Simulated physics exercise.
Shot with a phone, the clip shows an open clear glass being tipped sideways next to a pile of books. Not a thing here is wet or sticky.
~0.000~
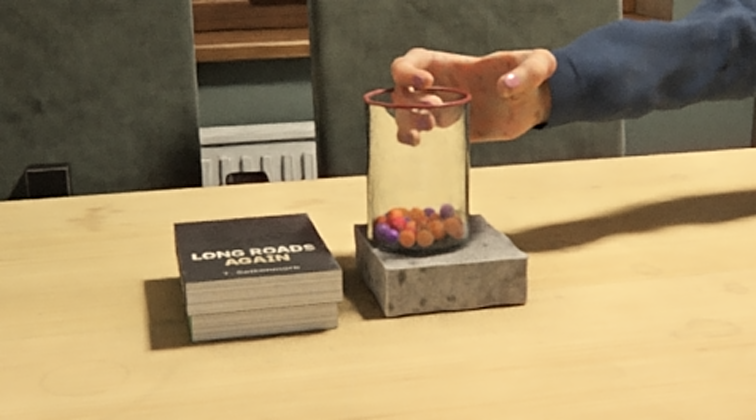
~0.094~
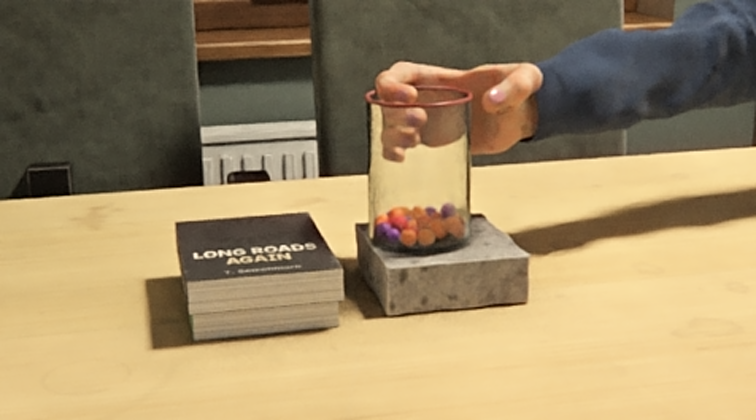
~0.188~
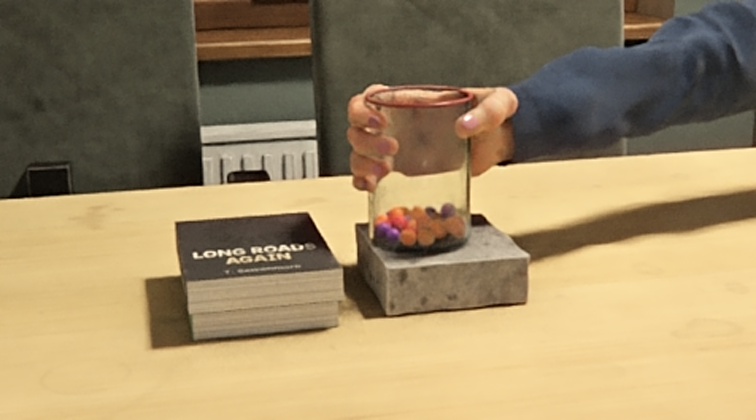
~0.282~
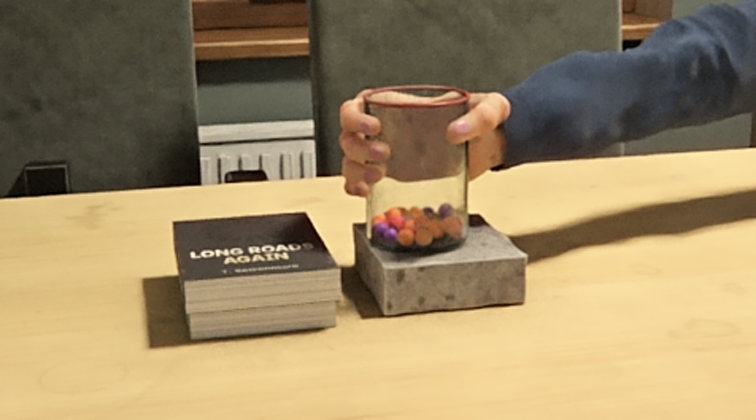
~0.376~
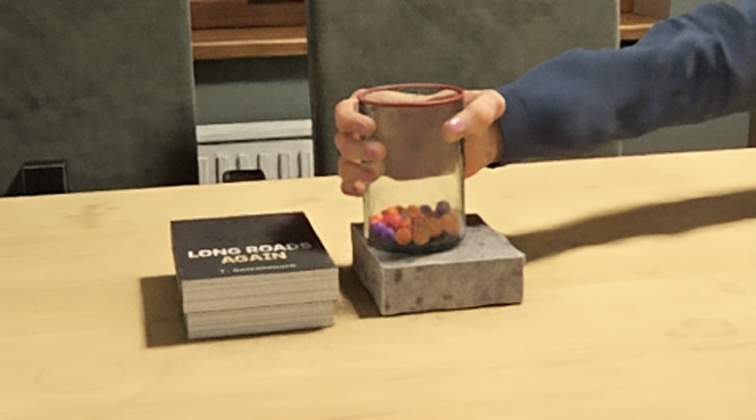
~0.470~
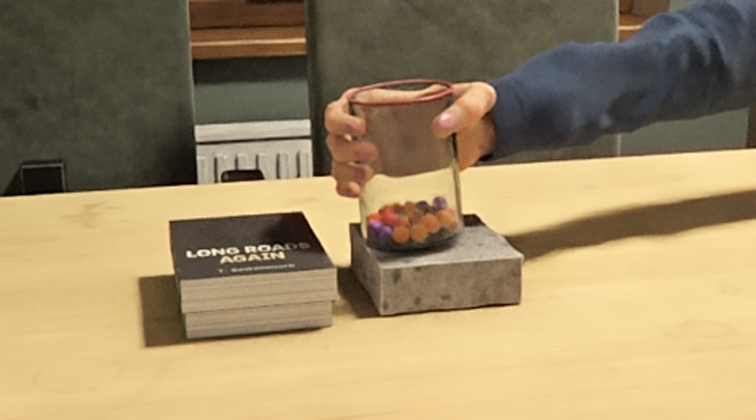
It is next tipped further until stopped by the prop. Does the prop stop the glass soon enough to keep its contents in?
Yes.
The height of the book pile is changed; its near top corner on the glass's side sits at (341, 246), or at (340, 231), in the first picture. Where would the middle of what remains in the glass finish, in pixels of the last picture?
(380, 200) and then (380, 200).
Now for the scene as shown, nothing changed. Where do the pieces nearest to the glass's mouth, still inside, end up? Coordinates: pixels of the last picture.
Near (336, 225).
By 0.79 s, the glass leans 25°; everything is still inside.
By 1.20 s, the glass leans 51°; everything is still inside.
By 1.64 s, the glass leans 77°; everything is still inside.
When it is over (2.2 s), the glass rests on the book pile at 78°; everything is still inside.
